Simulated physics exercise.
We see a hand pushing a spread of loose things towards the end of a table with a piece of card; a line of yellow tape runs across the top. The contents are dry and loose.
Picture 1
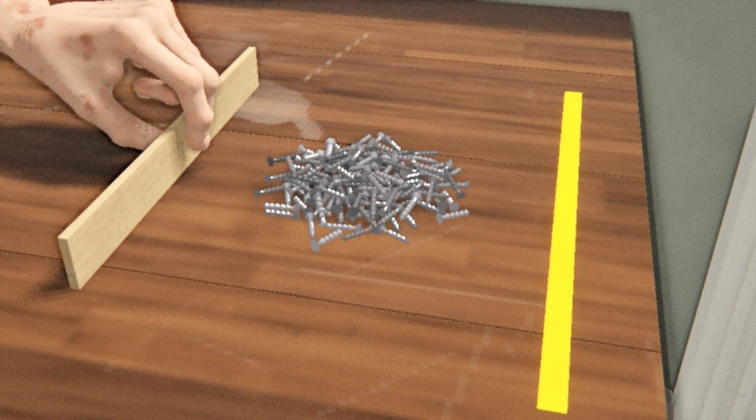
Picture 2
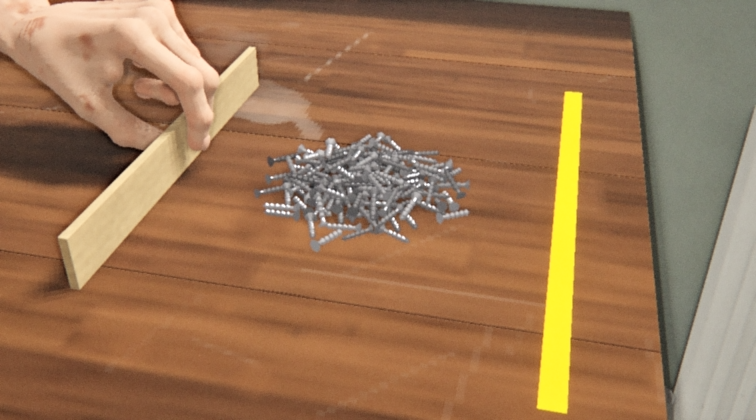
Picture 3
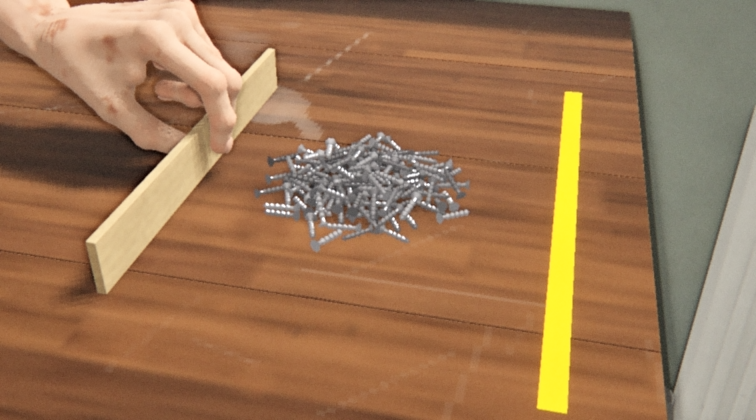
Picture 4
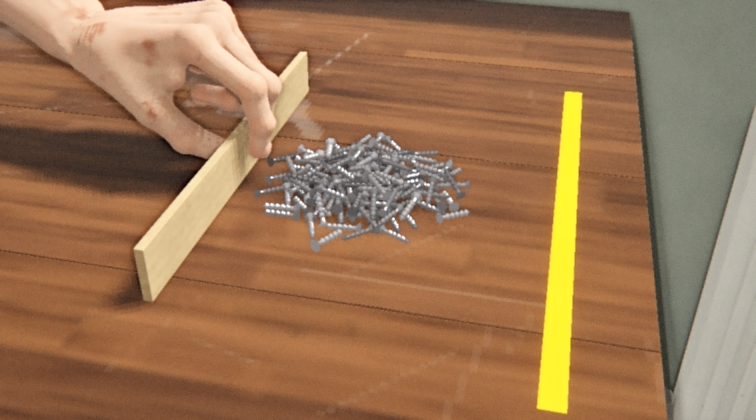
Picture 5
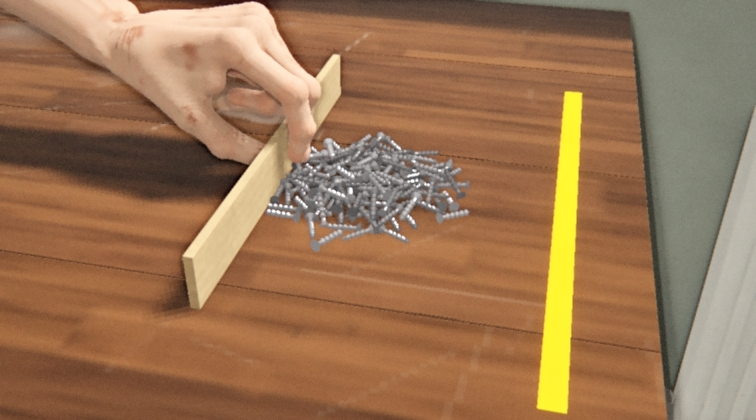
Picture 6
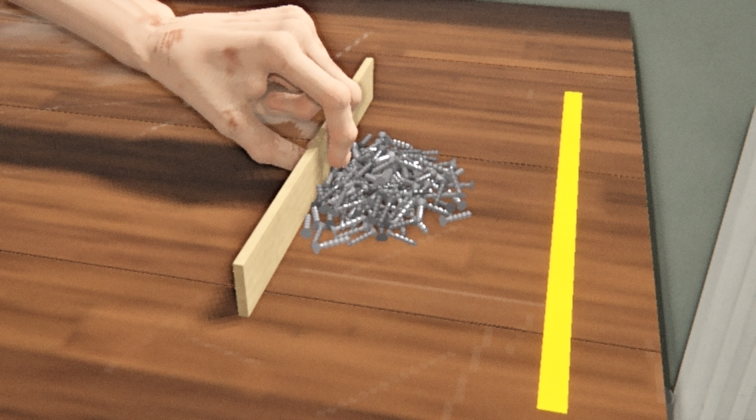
A hand at the upper left holds a pale, wood-coloured strip upright on a dark brown wooden tabletop, seen from above at an angle by a still camera. A loose heap of silvery steel screws lies near the middle, with a yellow tape line to its right, near the table's edge. The strip rests at first, then slides rightward, meets the heap and pushes most of the screws slightly right, bunching them together.
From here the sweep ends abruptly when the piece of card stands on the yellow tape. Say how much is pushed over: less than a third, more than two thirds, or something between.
Over the edge goes between a third and two thirds of it.
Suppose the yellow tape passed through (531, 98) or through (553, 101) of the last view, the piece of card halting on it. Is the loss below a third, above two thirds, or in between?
At the first place under a third, at the second under a third.
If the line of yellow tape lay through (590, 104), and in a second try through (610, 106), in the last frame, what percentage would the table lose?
Near 70 % and 90 %.
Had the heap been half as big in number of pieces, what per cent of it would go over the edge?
About 20 per cent.
Soon, piece of card still moving, near (452, 153); heap all on the table, its front near (579, 220).
A while on, piece of card stopped at the yellow tape; heap about a third over the edge.
Towards the end, piece of card stopped at the yellow tape; heap about half over the edge.
Finally, piece of card stopped at the yellow tape; heap about half over the edge.
